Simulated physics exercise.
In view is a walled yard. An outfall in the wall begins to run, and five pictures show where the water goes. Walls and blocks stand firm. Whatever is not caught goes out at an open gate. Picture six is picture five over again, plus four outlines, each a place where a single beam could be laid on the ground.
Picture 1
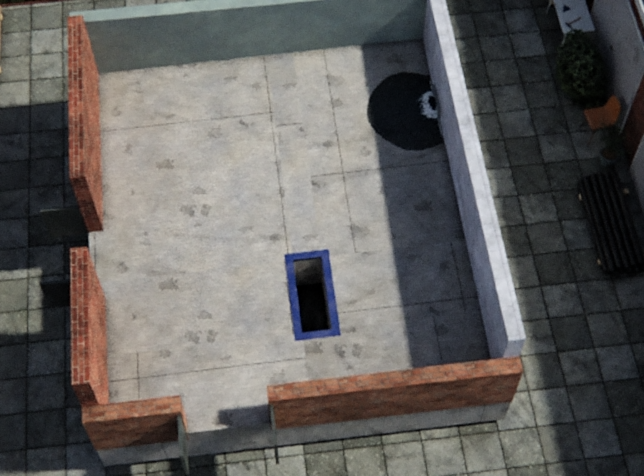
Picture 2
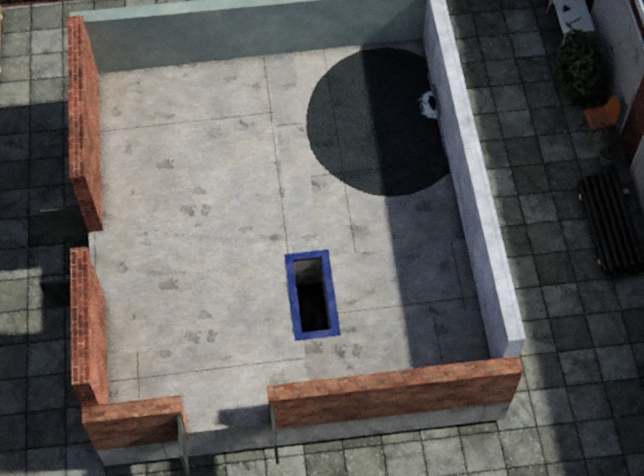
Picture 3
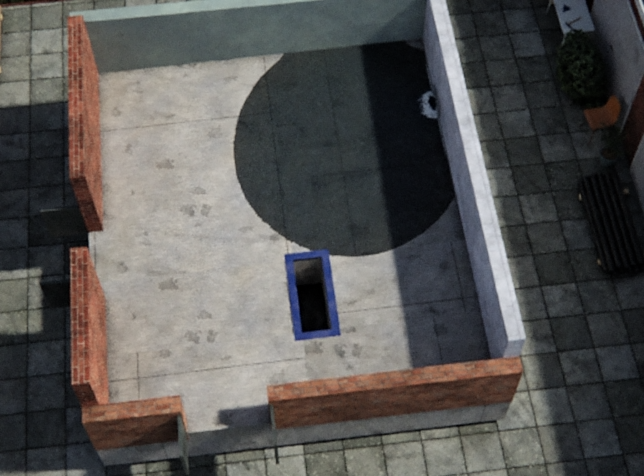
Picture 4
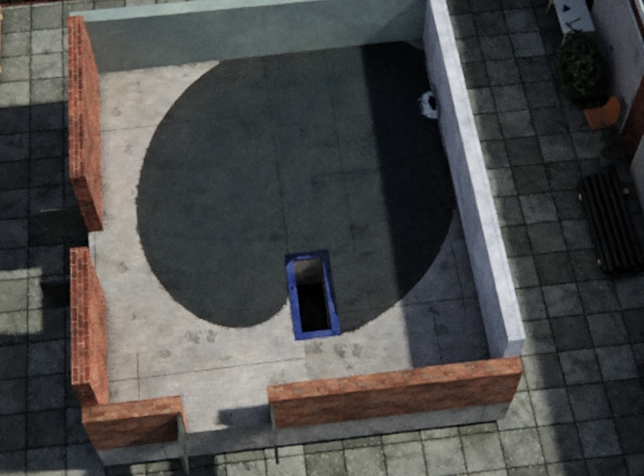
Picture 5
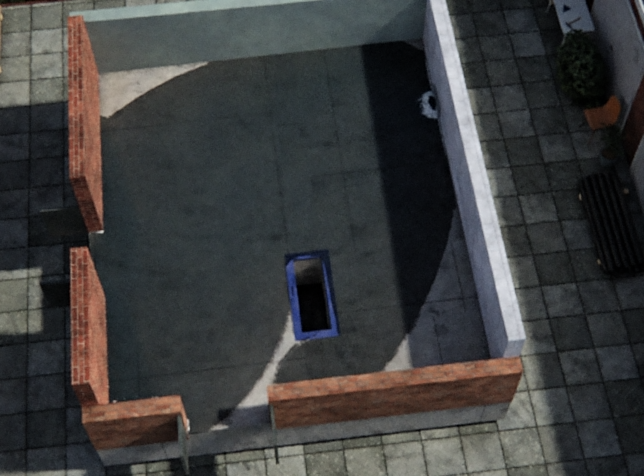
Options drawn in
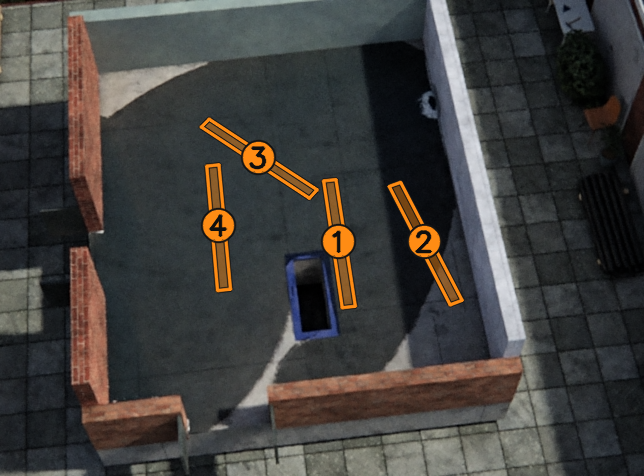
A walled yard with a pale concrete floor is seen from high above at an angle, with paving all around it. Red brick walls stand at the left and front, broken by gaps, a blue-rimmed rectangular gully is sunk in the floor, and a bench and potted plant sit outside at right. From the upper right wall, a dark wet patch spreads left and downward, wrapping around the gully and covering most of the floor, while the camera stays still.
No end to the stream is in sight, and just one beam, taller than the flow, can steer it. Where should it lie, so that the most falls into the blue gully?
The best spot is 3.
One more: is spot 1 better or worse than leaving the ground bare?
It is worse.
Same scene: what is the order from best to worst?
The order is 3, 4, 2, 1.
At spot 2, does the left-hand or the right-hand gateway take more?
The right gate.
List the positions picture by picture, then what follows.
Outfall at (438, 102); blue gully at (312, 294); open gate at (228, 413); open gate at (104, 264); front seen at (385, 135), 4 % of the ground wet; blue gully still dry, in the first picture.
Front seen at (311, 128), 15 % of the ground wet; blue gully still dry, in the second picture.
Front seen at (239, 173), 33 % of the ground wet; blue gully still dry, in the third picture.
Front seen at (168, 282), 58 % of the ground wet; blue gully taking water, in the fourth picture.
Front seen at (117, 378), 81 % of the ground wet; blue gully taking water, in the fifth picture.
On the marked copy, 1 from (348, 306) to (329, 180); 2 from (394, 184) to (456, 302); 3 from (205, 123) to (313, 193); 4 from (224, 289) to (212, 165).
Choosing 1, about 2 % of the stream goes into the blue gully, about 98 % out by the gates.
Choosing 2, about 13 % of the stream goes into the blue gully, about 87 % out by the gates.
Choosing 3, about 33 % of the stream goes into the blue gully, about 66 % out by the gates.
Choosing 4, about 22 % of the stream goes into the blue gully, about 77 % out by the gates.
